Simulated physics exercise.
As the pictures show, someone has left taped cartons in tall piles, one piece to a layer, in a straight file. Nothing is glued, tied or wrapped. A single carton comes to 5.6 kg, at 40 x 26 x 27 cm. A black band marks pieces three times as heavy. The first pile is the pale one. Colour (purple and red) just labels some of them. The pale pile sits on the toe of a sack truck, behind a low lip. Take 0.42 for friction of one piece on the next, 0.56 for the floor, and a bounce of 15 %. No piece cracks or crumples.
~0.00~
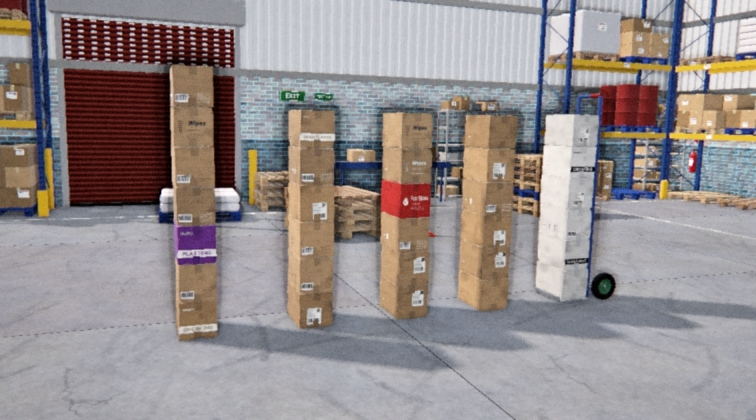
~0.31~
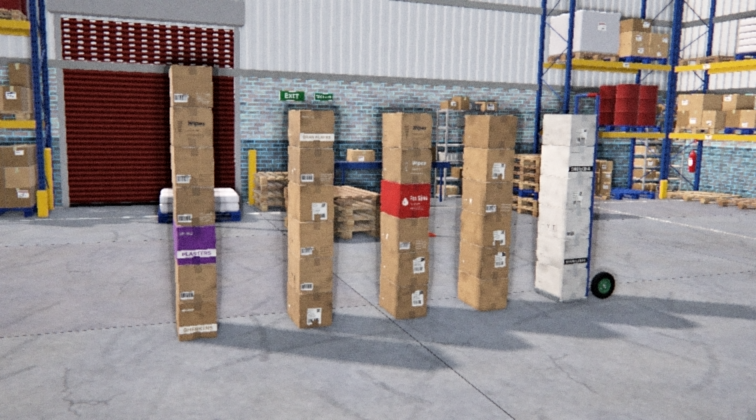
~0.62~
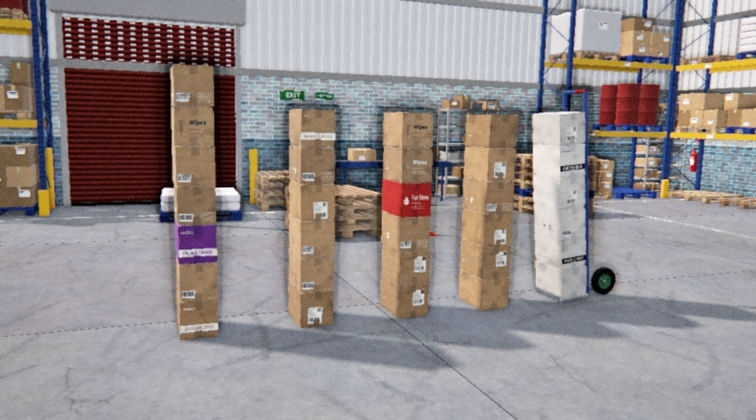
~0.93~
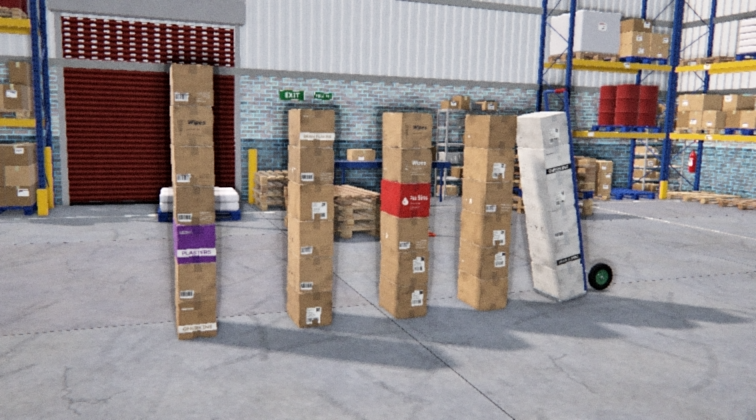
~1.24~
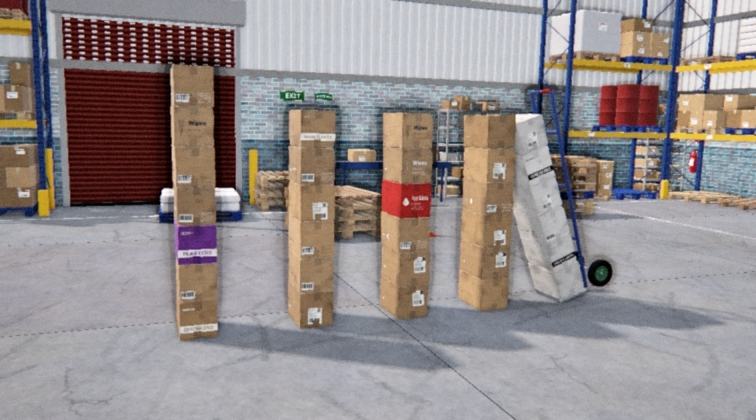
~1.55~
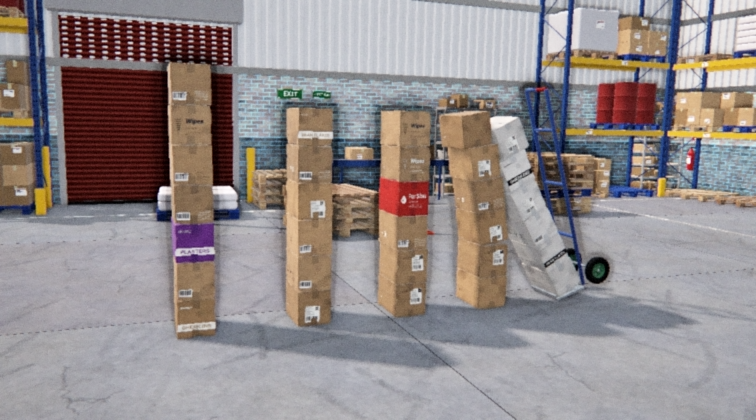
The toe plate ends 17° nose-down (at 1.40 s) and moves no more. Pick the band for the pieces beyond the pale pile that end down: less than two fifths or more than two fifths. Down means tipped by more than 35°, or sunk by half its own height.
It comes to upwards of two fifths.
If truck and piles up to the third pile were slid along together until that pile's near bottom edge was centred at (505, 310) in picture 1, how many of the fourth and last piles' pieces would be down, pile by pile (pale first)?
In that case fourth 5, last 0.
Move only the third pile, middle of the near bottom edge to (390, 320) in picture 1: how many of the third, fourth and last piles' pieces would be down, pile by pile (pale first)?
Then third 6, fourth 5, last 6.
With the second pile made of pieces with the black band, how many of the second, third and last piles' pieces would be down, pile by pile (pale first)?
Then second 0, third 0, last 0.
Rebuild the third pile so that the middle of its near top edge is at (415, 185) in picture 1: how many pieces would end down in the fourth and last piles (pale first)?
Then fourth 6, last 7.
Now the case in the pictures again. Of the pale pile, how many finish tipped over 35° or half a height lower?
6 of them.
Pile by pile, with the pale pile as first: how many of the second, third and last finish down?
By pile: Second 4, third 6, last 6.
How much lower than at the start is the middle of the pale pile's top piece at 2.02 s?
Roughly 30 cm.
After 2.02 s, 6 of the pale pile down; 2 of the 25 other cartons down; red carton 6° from how it stood.
After 2.60 s, 6 of the pale pile down; 5 of the 25 other cartons down; red carton 27° from how it stood, 12 cm lower.
After 3.14 s, 6 of the pale pile down; 15 of the 25 other cartons down; red carton 54° from how it stood, 44 cm lower; purple carton 16° from how it stood.
After 3.68 s, 6 of the pale pile down; 21 of the 25 other cartons down; purple carton on its side; red carton on its side.
In the end (5.2 s), 6 of the pale pile down; 21 of the 25 other cartons down; purple carton on its side; red carton on its side. That is 84 per cent. From the last view, middles, purple carton near (54, 323), red carton near (262, 271).
